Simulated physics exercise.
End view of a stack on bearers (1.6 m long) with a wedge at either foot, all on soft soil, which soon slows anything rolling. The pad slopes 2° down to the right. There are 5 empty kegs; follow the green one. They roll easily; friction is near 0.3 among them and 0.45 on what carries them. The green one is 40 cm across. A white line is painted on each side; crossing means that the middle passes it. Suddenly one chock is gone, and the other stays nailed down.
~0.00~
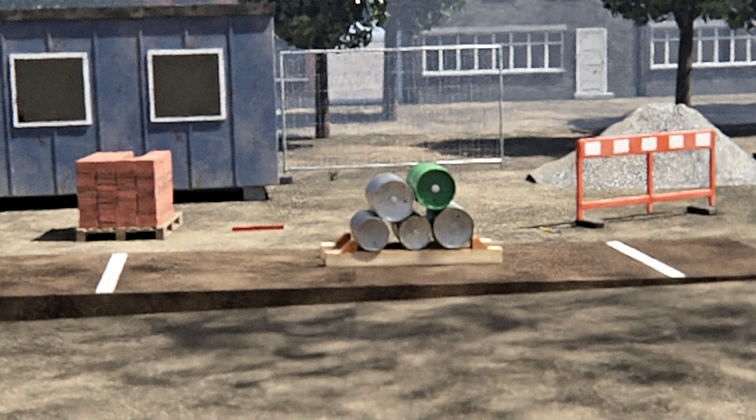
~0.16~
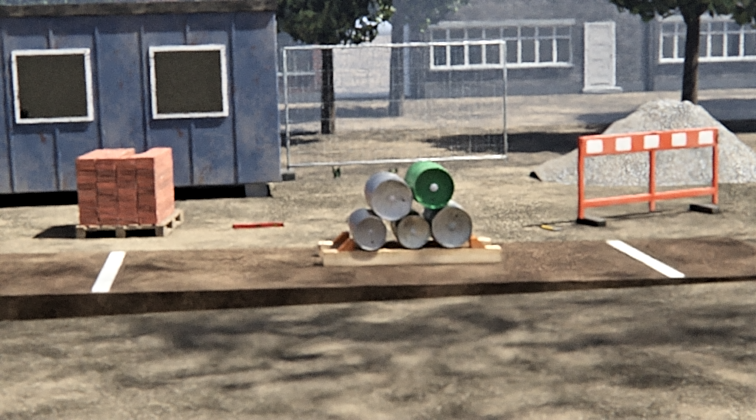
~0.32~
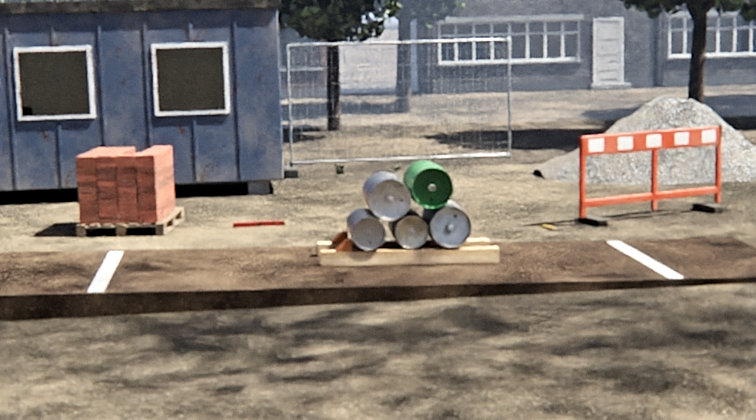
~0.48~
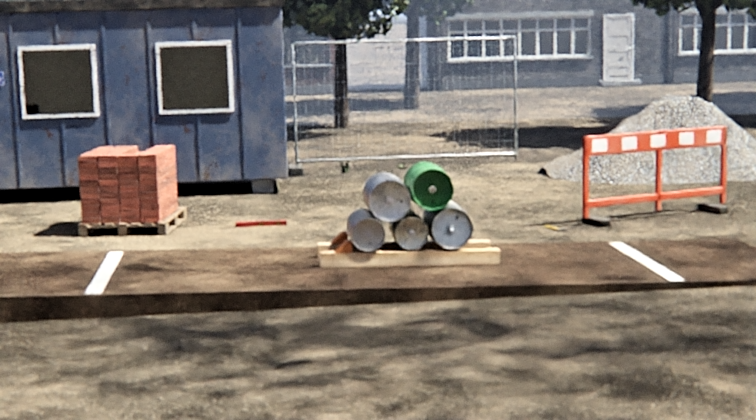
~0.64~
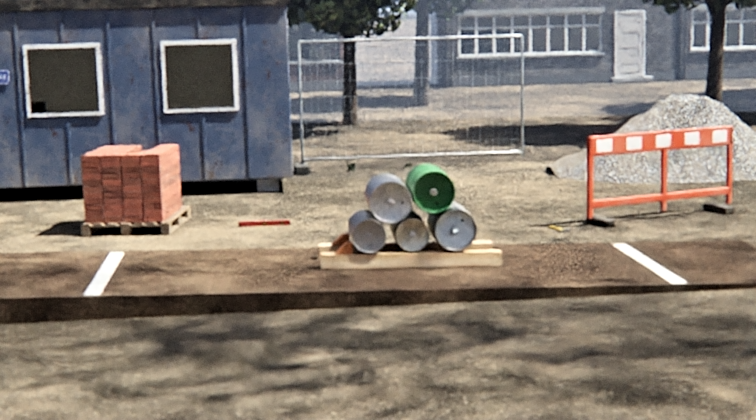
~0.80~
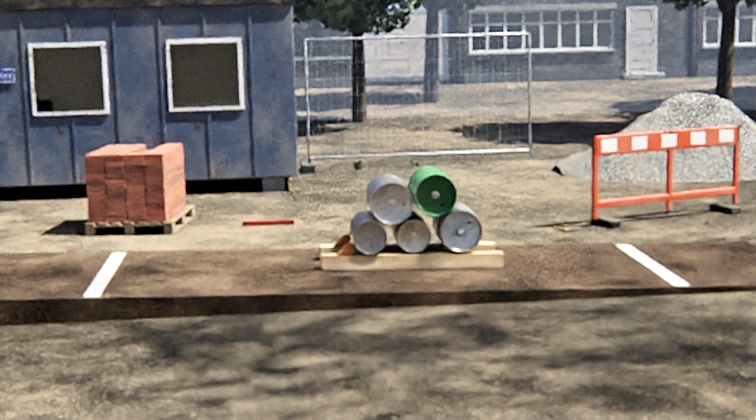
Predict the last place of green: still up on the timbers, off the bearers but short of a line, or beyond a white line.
The green one is left off the bearers but short of a line.
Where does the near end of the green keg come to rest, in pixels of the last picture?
Near (604, 244).
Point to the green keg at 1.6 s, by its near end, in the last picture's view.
Around (455, 231).
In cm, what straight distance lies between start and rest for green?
Green 160.
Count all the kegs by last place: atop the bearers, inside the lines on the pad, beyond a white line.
In that order: 1, 4, 0.
By 1.6 s, green is on the bearers, 45 cm from the bearers' right end; 0 of 5 have crossed.
By 2.7 s, green is on the bearers, 30 cm from the bearers' right end, rolling right; 0 of 5 have crossed.
By 3.9 s, green is off the bearers, 130 cm short of the right line, rolling right; 0 of 5 have crossed.
Finally (10.5 s), green is off the bearers, 45 cm short of the right line; 0 of 5 have crossed.
